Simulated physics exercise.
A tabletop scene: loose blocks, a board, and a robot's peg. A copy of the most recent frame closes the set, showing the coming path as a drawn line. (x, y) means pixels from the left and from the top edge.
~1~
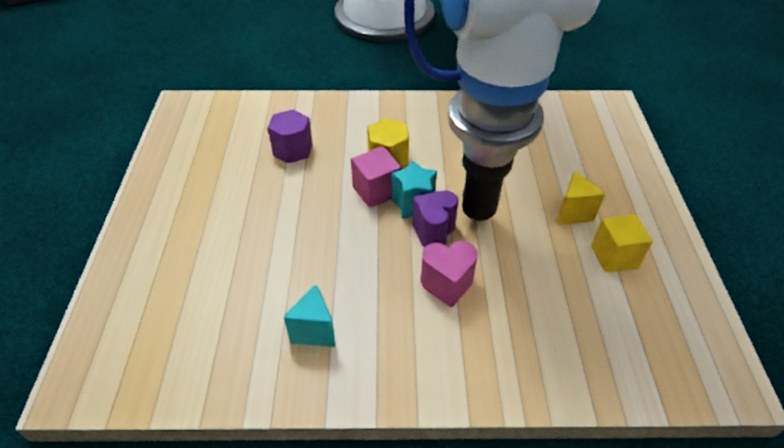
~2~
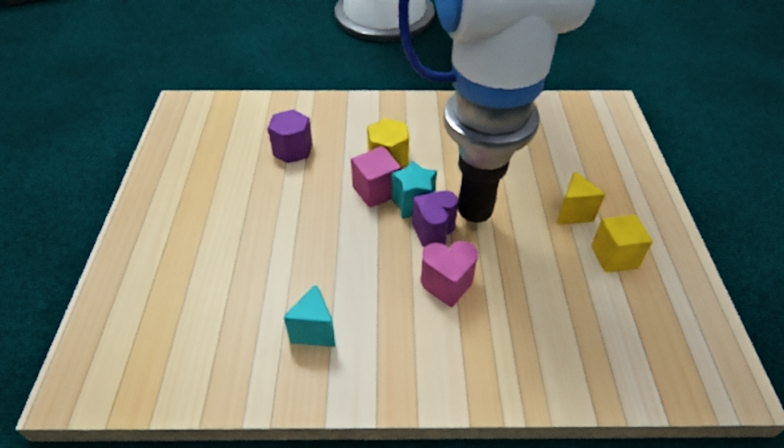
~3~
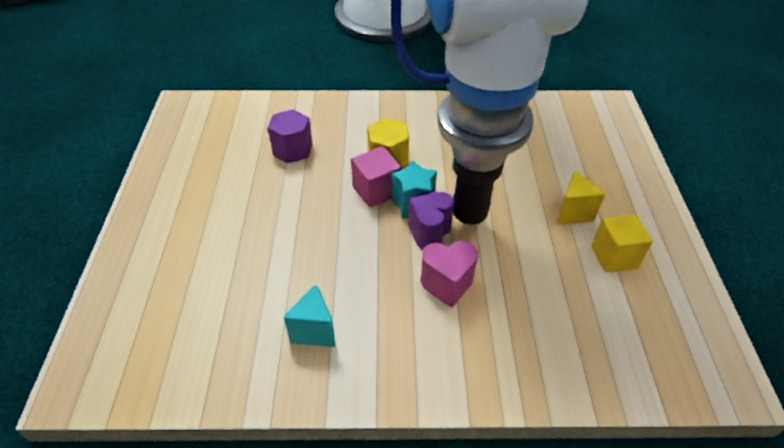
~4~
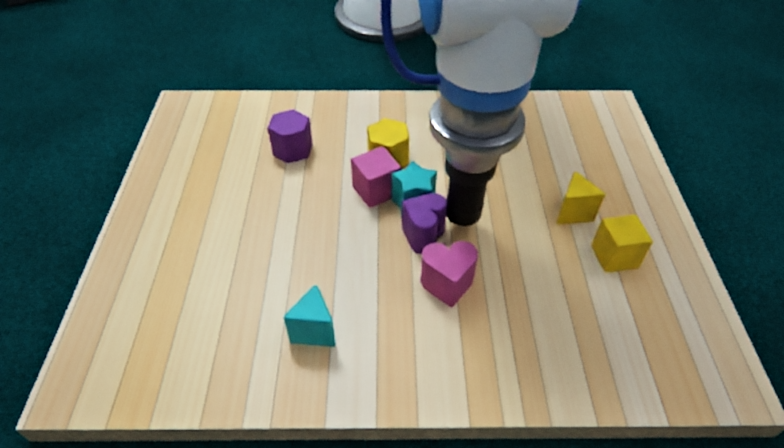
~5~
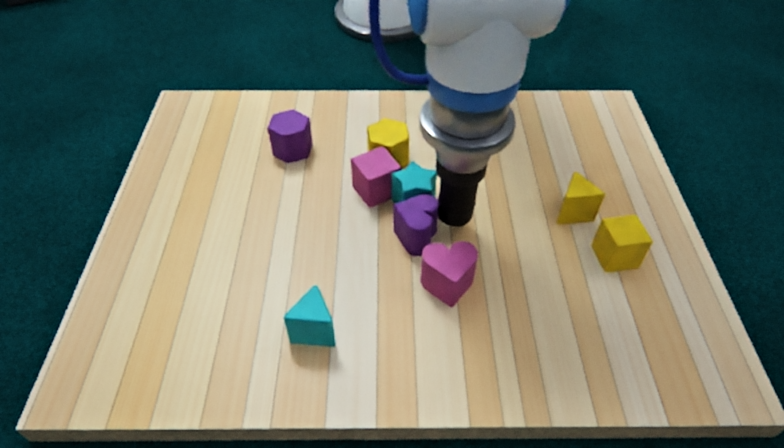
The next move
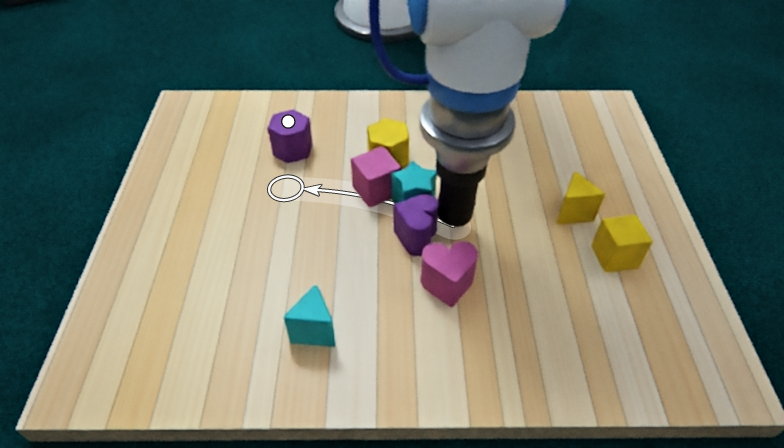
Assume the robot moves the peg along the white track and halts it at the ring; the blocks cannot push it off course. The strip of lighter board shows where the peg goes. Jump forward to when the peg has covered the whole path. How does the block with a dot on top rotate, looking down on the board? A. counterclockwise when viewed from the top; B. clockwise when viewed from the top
Correct choice: A.
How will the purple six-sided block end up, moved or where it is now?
By the last moment, the purple six-sided block will have left its place.
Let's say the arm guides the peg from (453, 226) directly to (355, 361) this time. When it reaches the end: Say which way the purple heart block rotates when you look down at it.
The block turns clockwise.
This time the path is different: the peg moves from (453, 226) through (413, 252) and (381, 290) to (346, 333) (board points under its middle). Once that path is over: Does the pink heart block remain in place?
My answer is yes.
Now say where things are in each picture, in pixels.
In the first frame, lower end of the peg (479, 209), tops of blocks, purple six-sided block (288, 122), pink four-sided block (376, 162), turquoise star block (416, 176), purple heart block (437, 204).
In the second frame, peg (475, 211), blocks as before.
In the third frame, peg (470, 213), purple heart block (432, 206).
In the fourth frame, peg (463, 214), purple heart block (425, 208).
In the fifth frame, peg (455, 214), purple six-sided block (288, 122), pink four-sided block (376, 162), turquoise star block (416, 176), purple heart block (418, 209).
The drawn path runs from (453, 226) by way of (371, 198) to (286, 188); the dot is on the purple six-sided block.
What follows on the original path. One third of the way, peg (398, 193); pink four-sided block (336, 141); turquoise star block (371, 157); purple heart block (398, 207), turned 70° anticlockwise.
Two thirds of the way, peg (341, 181); purple six-sided block (280, 115), turned 20° anticlockwise; pink four-sided block (320, 122), turned 15° anticlockwise; turquoise star block (337, 143), turned 70° clockwise; purple heart block (398, 207), turned 70° anticlockwise.
At the end, peg (284, 176); purple six-sided block (277, 110), turned 40° anticlockwise; pink four-sided block (318, 116); turquoise star block (323, 141), turned 100° clockwise; purple heart block (398, 207), turned 70° anticlockwise.
